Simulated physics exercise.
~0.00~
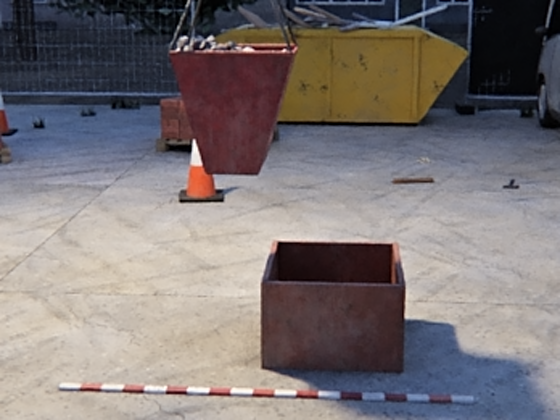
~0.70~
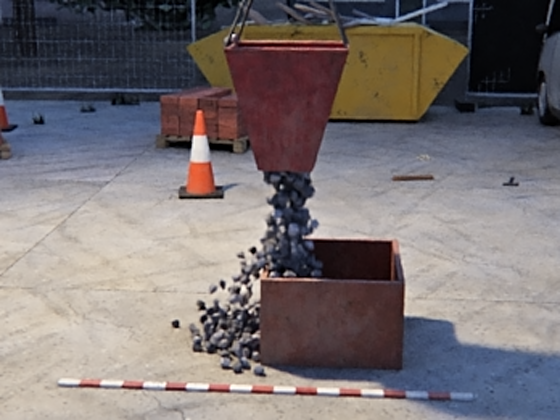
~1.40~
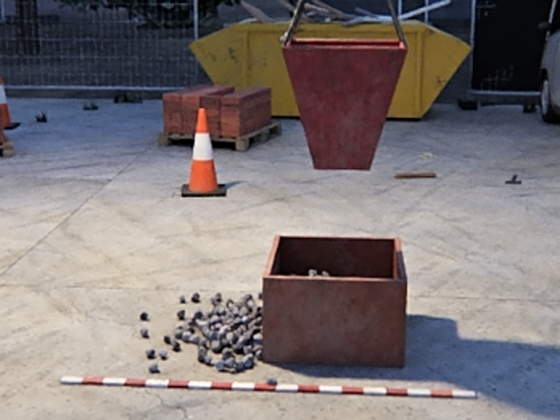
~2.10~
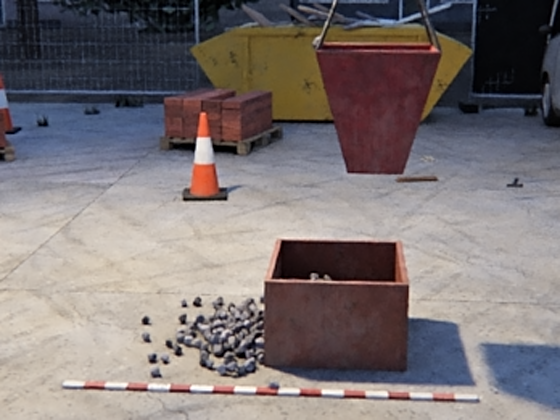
A red skip hanging from chains moved right over a rusty open bin and dropped a stream of dark stones, some spilling on the ground to the left. The emptied skip continued right, leaving a scattered pile beside the bin.
